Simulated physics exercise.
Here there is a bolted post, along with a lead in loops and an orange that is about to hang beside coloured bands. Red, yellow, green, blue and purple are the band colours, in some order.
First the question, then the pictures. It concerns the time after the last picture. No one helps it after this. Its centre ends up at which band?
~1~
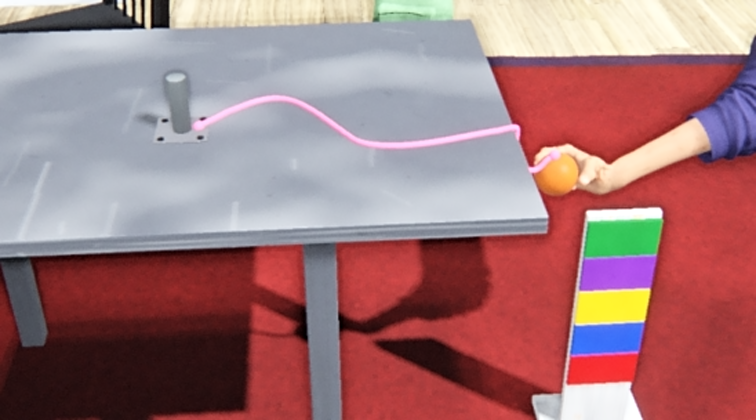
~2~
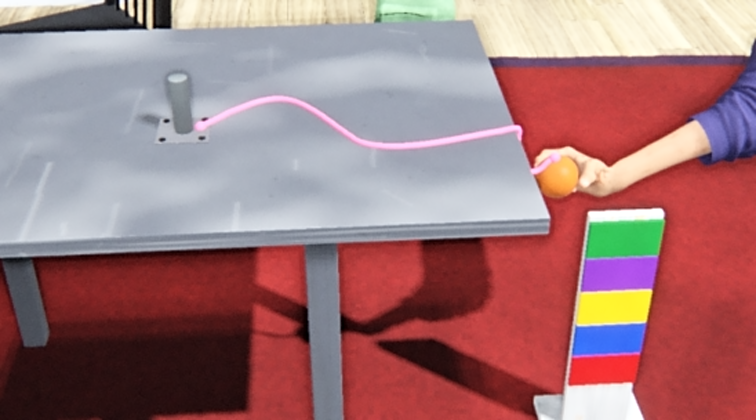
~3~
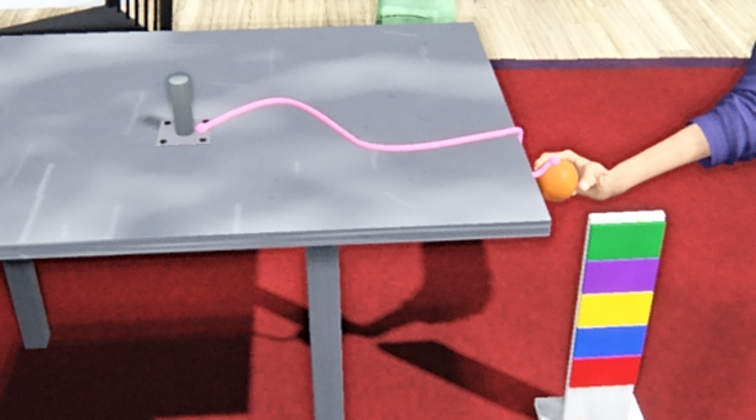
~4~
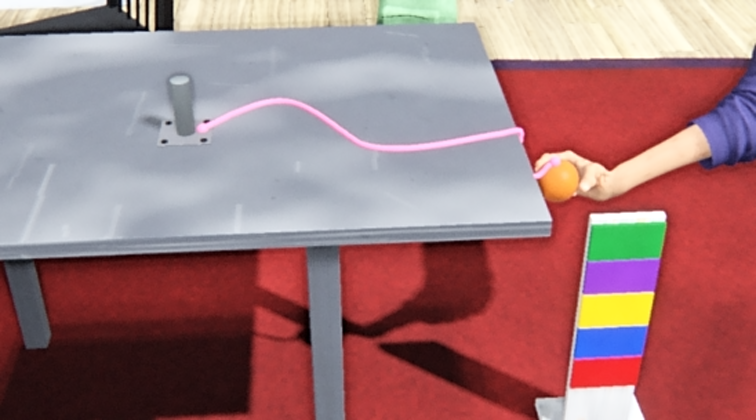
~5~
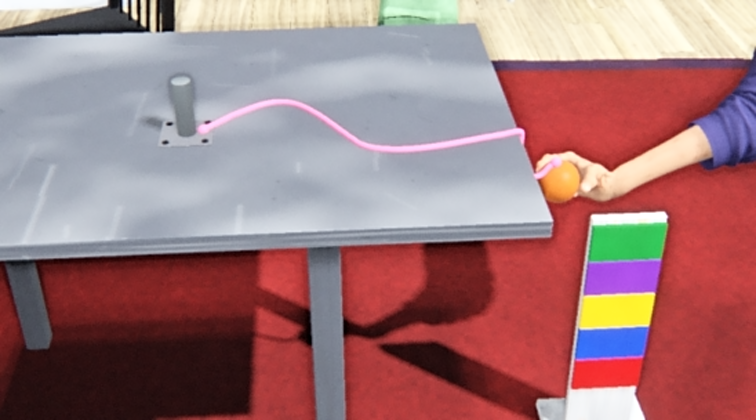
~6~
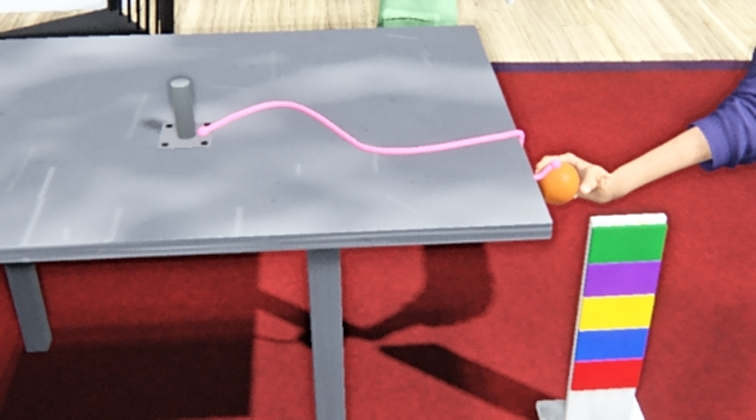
At the purple one.
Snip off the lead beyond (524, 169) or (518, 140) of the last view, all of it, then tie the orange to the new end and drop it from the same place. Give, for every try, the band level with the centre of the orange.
Try by try: Green; none, it hangs higher.
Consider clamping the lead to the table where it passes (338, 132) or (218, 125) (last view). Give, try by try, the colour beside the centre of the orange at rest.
Try one: Green. Try two: Purple.
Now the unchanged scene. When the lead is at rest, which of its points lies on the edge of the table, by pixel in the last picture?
In the last picture it is at roughly (449, 146).
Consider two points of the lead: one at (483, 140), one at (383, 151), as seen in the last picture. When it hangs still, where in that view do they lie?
They end up around (512, 160) and around (453, 125).
Soon after, orange near (465, 260); level with green.
After that, orange near (505, 281); level with purple.
In the end, orange near (510, 280); level with purple. Its middle rests at the purple band.
